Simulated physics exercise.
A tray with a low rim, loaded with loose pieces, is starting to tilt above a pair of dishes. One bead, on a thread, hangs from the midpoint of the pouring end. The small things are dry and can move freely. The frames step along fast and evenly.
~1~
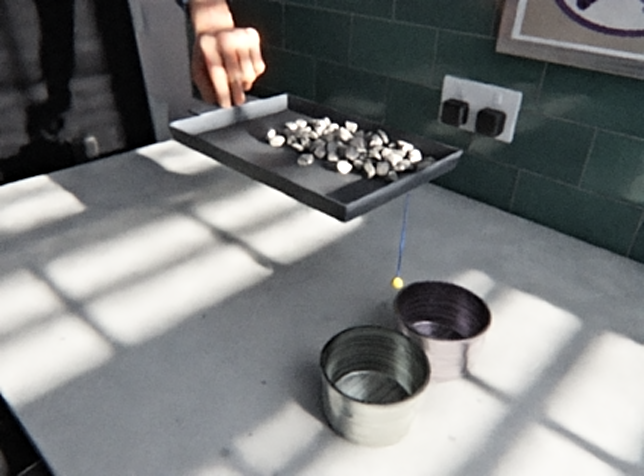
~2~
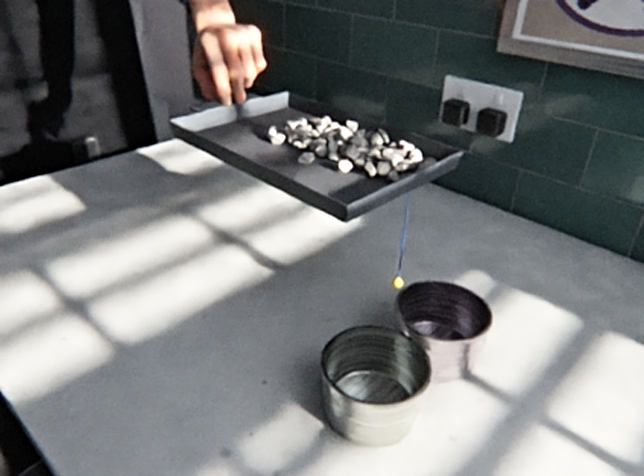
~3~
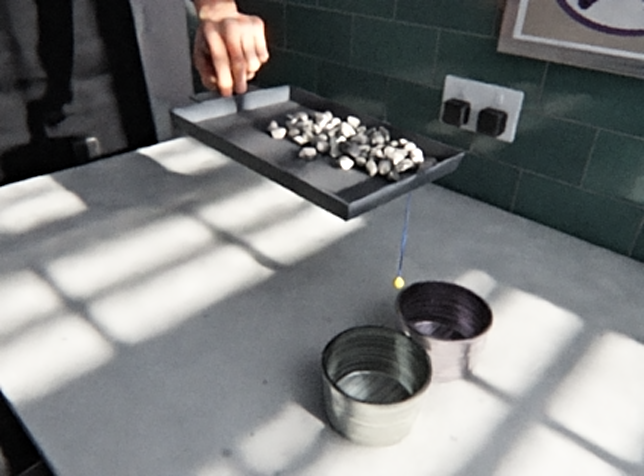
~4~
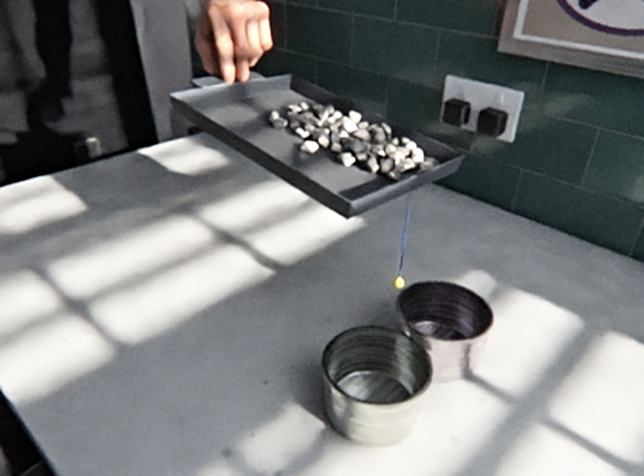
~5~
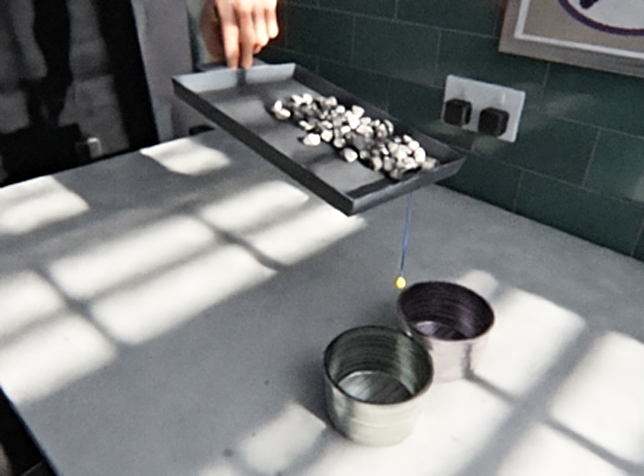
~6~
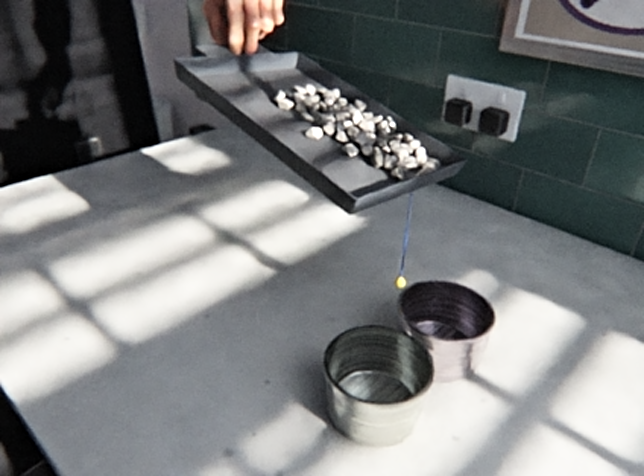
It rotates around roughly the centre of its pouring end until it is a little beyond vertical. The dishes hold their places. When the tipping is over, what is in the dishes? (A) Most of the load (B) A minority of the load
Answer: B.
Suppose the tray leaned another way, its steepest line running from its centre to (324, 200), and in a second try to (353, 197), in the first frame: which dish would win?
On the first try it's the left-side dish, on the second the left-side dish.
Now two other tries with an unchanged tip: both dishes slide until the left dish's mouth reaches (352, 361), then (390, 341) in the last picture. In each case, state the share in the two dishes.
Near 20 % and 70 %.
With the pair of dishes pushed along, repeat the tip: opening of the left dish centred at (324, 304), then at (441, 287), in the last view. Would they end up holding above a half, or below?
Well, it comes to a lesser portion at first and a greater portion after that.
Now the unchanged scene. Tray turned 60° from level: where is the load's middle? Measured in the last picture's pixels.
The middle of the pieces lands at roughly (416, 128).
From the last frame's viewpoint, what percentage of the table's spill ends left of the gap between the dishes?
Estimate: Near 0 per cent.
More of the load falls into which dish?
Pick: The one placed right.
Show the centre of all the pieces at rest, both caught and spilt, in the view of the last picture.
Resting centre, last frame: Roughly (479, 318).
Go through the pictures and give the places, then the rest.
Corners of the pouring end (346, 203) and (457, 150), level; middle of the load (357, 144), bits of gravel; left dish (415, 411); right dish (479, 349); bead on its thread (397, 283), in the first picture.
Corners of the pouring end (347, 202) and (458, 151), level; middle of the load (358, 143), in the second picture.
Corners of the pouring end (348, 201) and (459, 152), tipped barely, lowest at the right corner; middle of the load (359, 140), in the third picture.
Corners of the pouring end (351, 199) and (460, 154), tipped a little, lowest at the right corner; middle of the load (361, 136), in the fourth picture.
Corners of the pouring end (354, 198) and (462, 157), tipped a little, lowest at the right corner; middle of the load (364, 132), in the fifth picture.
Corners of the pouring end (356, 196) and (463, 159), tipped clearly, lowest at the right corner; middle of the load (367, 128); left dish (419, 411); right dish (483, 349), in the sixth picture.
Just after the last frame, tray tipped steeply; every one on the tray.
A moment on, tray tipped right over; roughly a quarter on the tray; roughly a quarter in the right dish; roughly a third outside both; about a tenth in the air.
Further on, tray tipped past a quarter turn; roughly a third in the right dish; roughly two thirds outside both.
When it is over, tray tipped past a quarter turn; not one in the left dish; roughly a third in the right dish; roughly two thirds outside both.
